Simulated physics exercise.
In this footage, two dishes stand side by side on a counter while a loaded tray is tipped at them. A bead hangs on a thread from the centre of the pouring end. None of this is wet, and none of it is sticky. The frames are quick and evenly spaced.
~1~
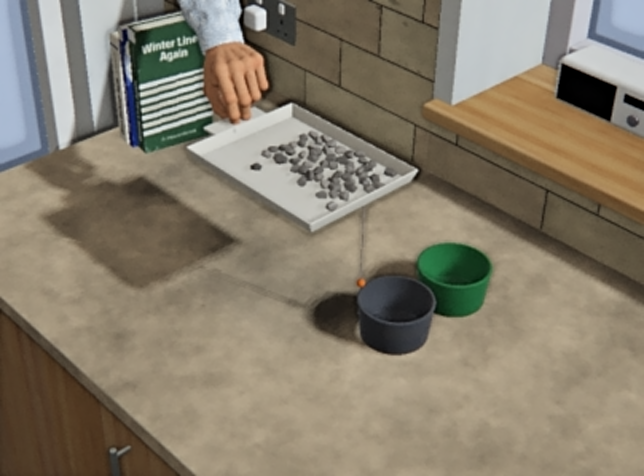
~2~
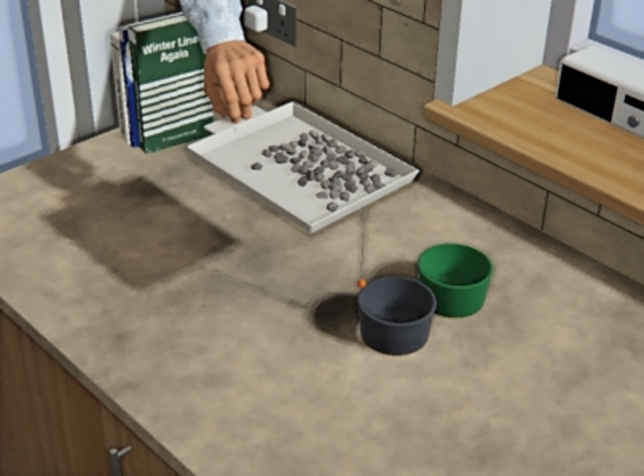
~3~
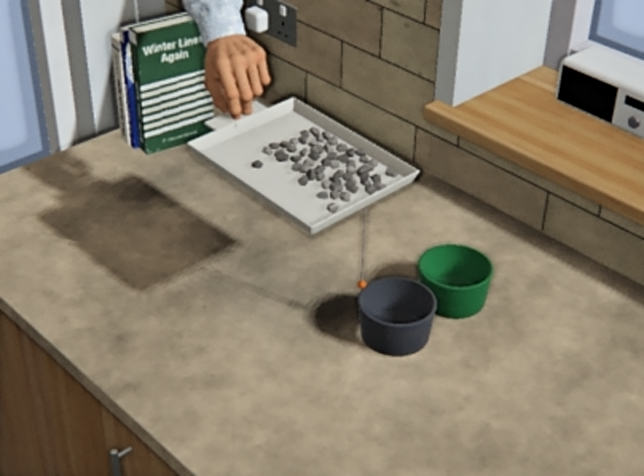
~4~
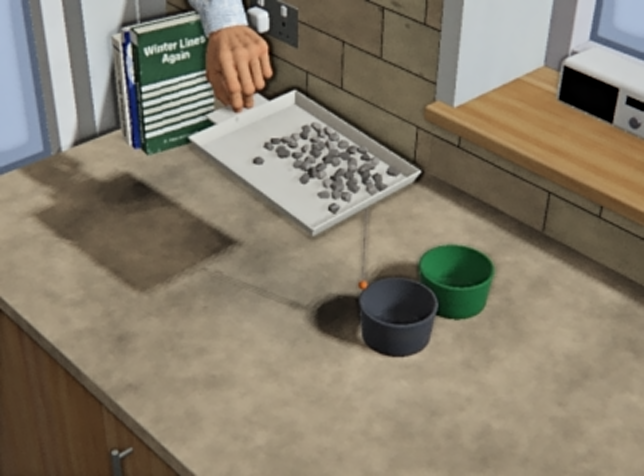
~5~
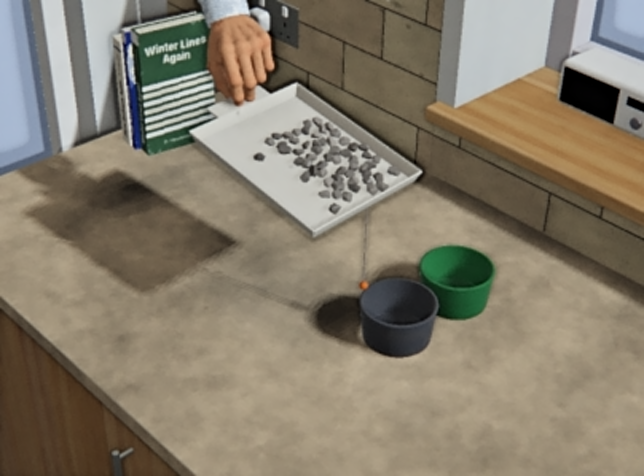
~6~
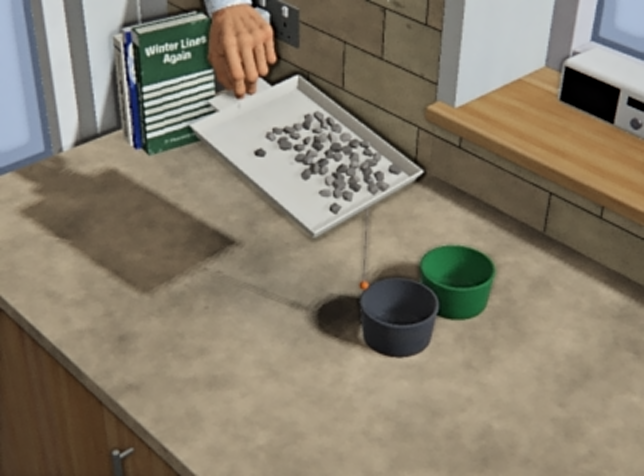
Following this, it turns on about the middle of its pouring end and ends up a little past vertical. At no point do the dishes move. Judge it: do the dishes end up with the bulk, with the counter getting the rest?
No, the bulk goes on the counter.
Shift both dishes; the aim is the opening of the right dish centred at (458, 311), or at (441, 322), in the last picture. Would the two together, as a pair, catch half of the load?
At the first place under half, at the second the smaller part.
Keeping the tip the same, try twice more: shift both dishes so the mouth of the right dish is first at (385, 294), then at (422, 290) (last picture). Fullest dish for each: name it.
It comes out as the dish further left in the first try and the dish further left in the second.
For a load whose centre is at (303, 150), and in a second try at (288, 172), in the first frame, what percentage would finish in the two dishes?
Estimate: 20 % first, 10 % second.
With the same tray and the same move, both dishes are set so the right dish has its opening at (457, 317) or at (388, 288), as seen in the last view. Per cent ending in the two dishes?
I'd expect some 0 percent, and then some 70 percent.
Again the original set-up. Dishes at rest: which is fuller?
The one to the left is fuller.
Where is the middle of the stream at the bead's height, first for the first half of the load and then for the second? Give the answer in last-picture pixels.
First close to (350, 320), next close to (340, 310).
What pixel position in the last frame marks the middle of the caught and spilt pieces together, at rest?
At about (346, 372), give or take.
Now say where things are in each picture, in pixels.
The first picture shows corners of the pouring end at (311, 220) and (411, 170), level; middle of the load at (333, 165), bits of gravel; left dish at (423, 331); right dish at (481, 294); bead on its thread at (361, 283).
The second picture shows corners of the pouring end at (312, 221) and (411, 170), level; middle of the load at (333, 165).
The third picture shows corners of the pouring end at (312, 223) and (412, 171), tipped barely, lowest at the left corner; middle of the load at (334, 164).
The fourth picture shows corners of the pouring end at (314, 224) and (414, 171), tipped a little, lowest at the left corner; middle of the load at (335, 162).
The fifth picture shows corners of the pouring end at (315, 226) and (415, 171), tipped a little, lowest at the left corner; middle of the load at (337, 159).
The sixth picture shows corners of the pouring end at (315, 227) and (416, 170), tipped a little, lowest at the left corner; middle of the load at (338, 156); left dish at (426, 333); right dish at (484, 297).
Soon, tray tipped steeply; nearly all on the tray; a stray few in the air.
A while on, tray tipped right over; a stray few on the tray; about a quarter in the left dish; about two thirds outside both; a small part in the air.
Towards the end, tray tipped past a quarter turn; about a quarter in the left dish; most outside both.
Finally, tray tipped past a quarter turn; about a quarter in the left dish; none in the right dish; most outside both.
